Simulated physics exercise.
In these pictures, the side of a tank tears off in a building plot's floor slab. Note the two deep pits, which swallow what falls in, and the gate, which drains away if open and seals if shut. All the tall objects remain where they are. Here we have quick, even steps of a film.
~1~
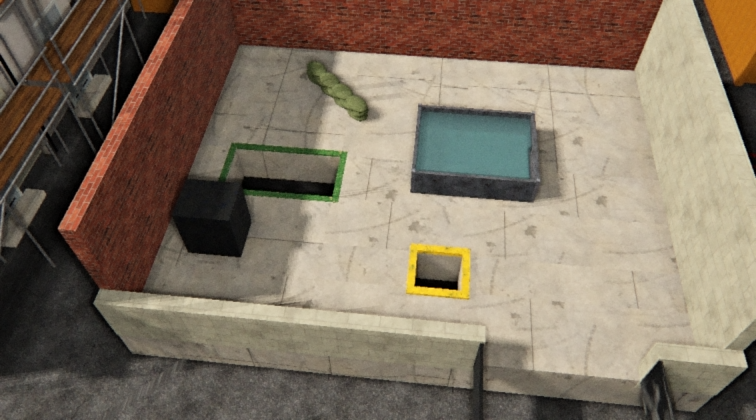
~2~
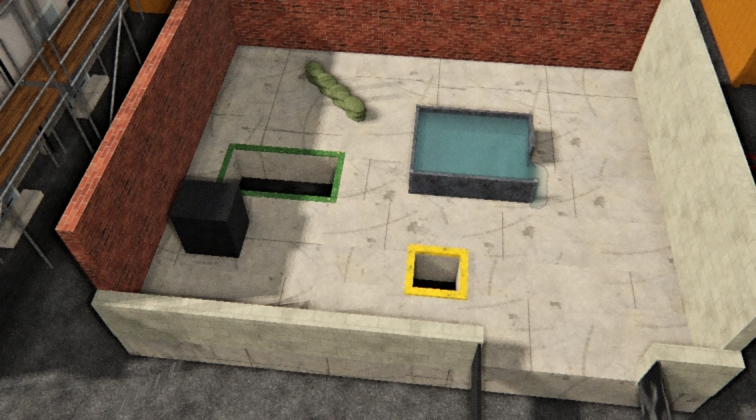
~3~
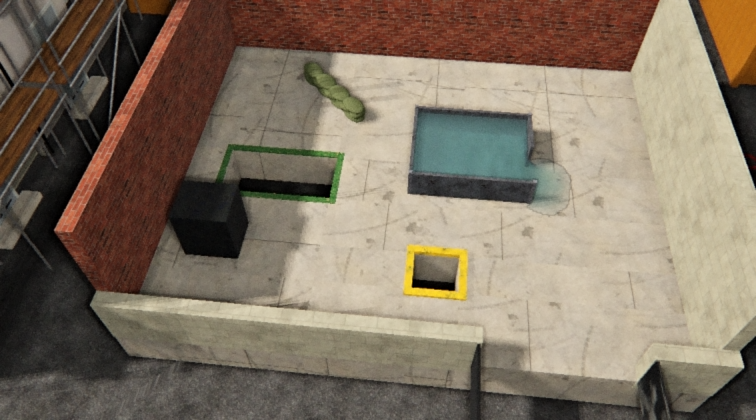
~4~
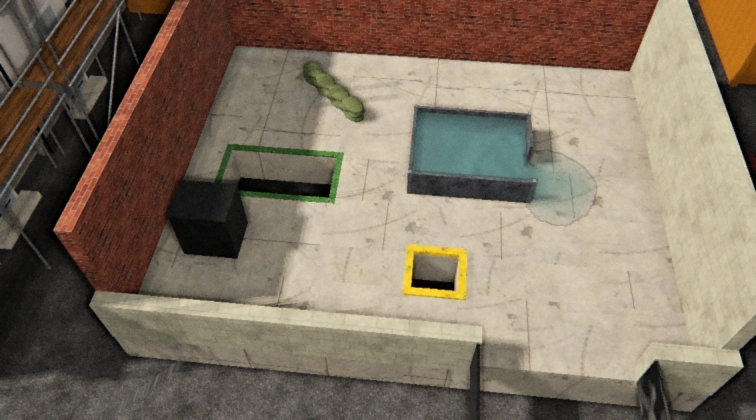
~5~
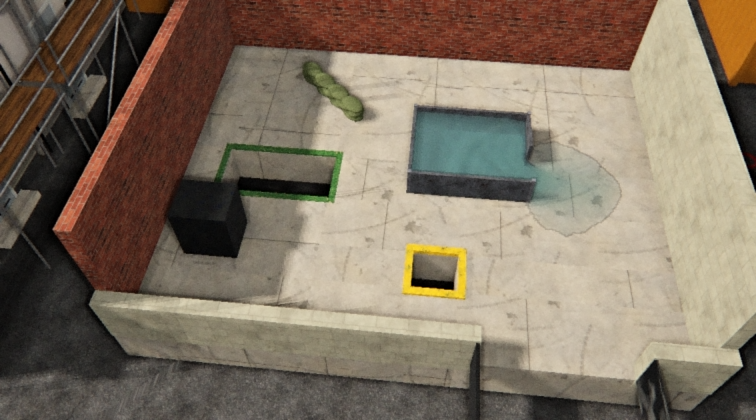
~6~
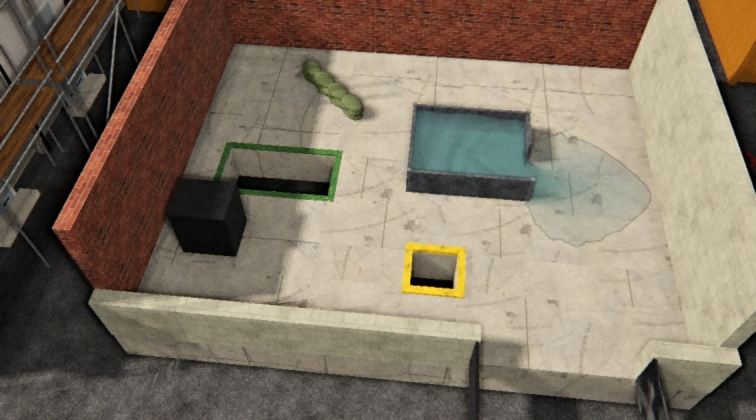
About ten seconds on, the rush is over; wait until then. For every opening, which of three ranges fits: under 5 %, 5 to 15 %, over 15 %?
Gate, over 15 %; yellow pit, under 5 %; green pit, under 5 %.
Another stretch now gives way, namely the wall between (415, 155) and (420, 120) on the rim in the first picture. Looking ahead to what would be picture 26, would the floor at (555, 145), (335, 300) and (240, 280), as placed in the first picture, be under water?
Listed in order, they come out without a puddle, without a puddle and sitting in a pool.
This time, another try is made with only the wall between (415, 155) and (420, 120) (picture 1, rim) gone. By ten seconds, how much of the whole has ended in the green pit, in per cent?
For green, roughly 40 in a hundred.
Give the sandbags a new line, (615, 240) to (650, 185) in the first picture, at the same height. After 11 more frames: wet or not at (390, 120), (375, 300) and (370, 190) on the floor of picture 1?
First spot stays bare, second stays bare, third stays bare.
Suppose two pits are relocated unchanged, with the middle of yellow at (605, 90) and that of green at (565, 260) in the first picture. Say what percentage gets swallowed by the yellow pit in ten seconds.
The yellow pit receives 6 per cent.
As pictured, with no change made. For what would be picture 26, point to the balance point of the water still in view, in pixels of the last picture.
It is around (546, 184).
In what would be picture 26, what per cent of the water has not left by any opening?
Roughly 100 percent.
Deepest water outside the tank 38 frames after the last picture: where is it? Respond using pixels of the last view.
Close to (681, 367), I'd say.
A moment on, water covers 10 % of the floor; the gate 0 %, the yellow pit 0 %, the green pit 0 %.
Next, water covers 15 % of the floor; the gate 0 %, the yellow pit 0 %, the green pit 0 %.
Then, water covers 25 % of the floor; the gate 1 %, the yellow pit 0 %, the green pit 0 %.
Later, water covers 40 % of the floor; the gate 7 %, the yellow pit 0 %, the green pit 0 %.
In the end, water covers 60 % of the floor; the gate 17 %, the yellow pit 0 %, the green pit 0 %.
